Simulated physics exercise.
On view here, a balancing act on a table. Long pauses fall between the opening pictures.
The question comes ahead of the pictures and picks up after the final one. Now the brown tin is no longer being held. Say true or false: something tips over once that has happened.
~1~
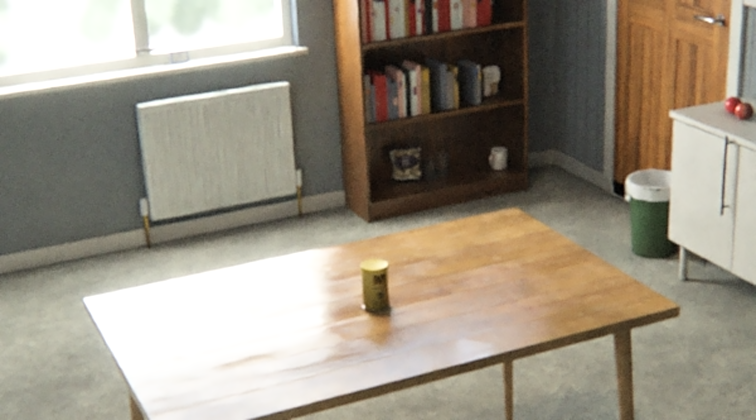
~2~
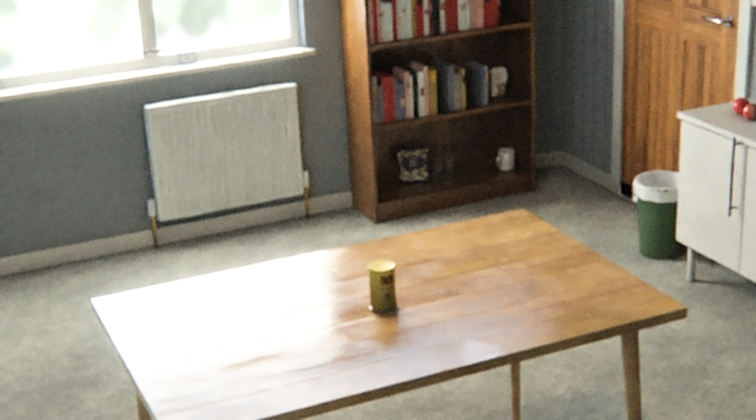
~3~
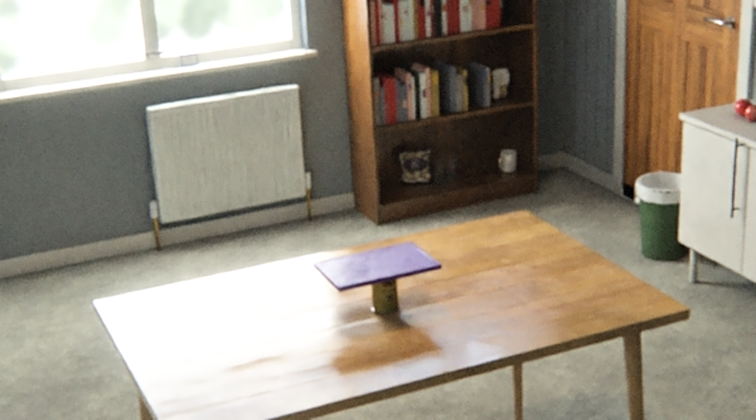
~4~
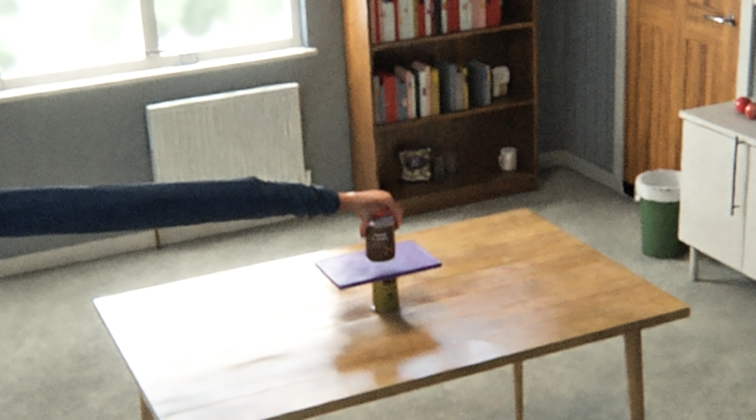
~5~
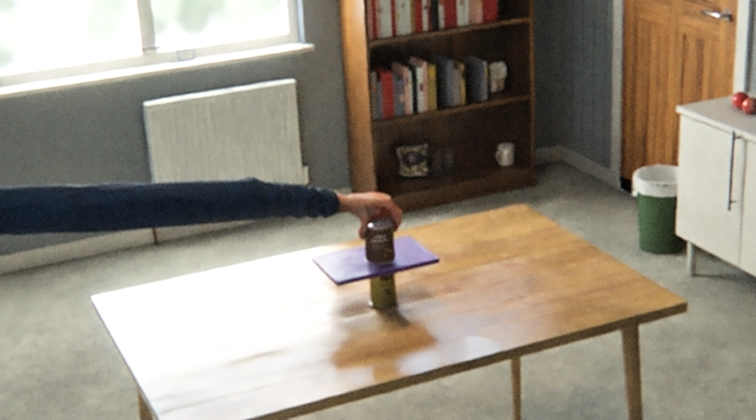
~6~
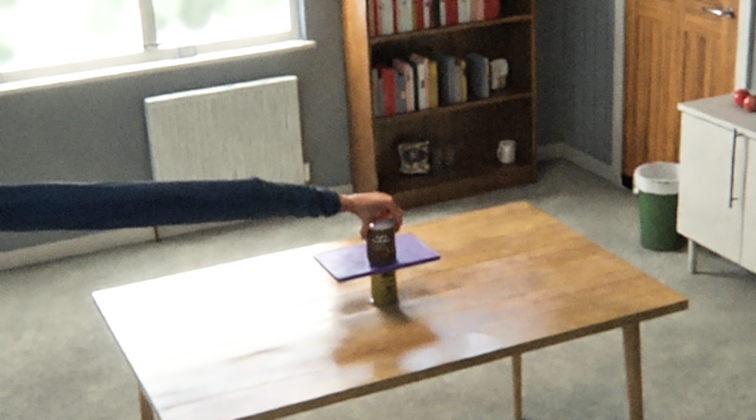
False - nothing tips over.
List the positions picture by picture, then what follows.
In the first frame, the last thing is not in view yet.
In the second frame, the last thing is not in view yet.
In the third frame, the last thing is not in view yet; purple lid (377, 266).
The fourth frame shows on its way; brown tin (380, 239); purple lid (377, 264).
The fifth frame shows on its way; brown tin (379, 241); purple lid (375, 260).
The sixth frame shows set down, still held; brown tin (381, 241); purple lid (376, 257).
Then, 0.30 s on from there, no change.
Then, 0.70 s on from there, brown tin resting near (381, 241).
In the end, all 3 unmoved. At the end, from the last picture's camera, brown tin near (381, 241). The stack keeps its balance.
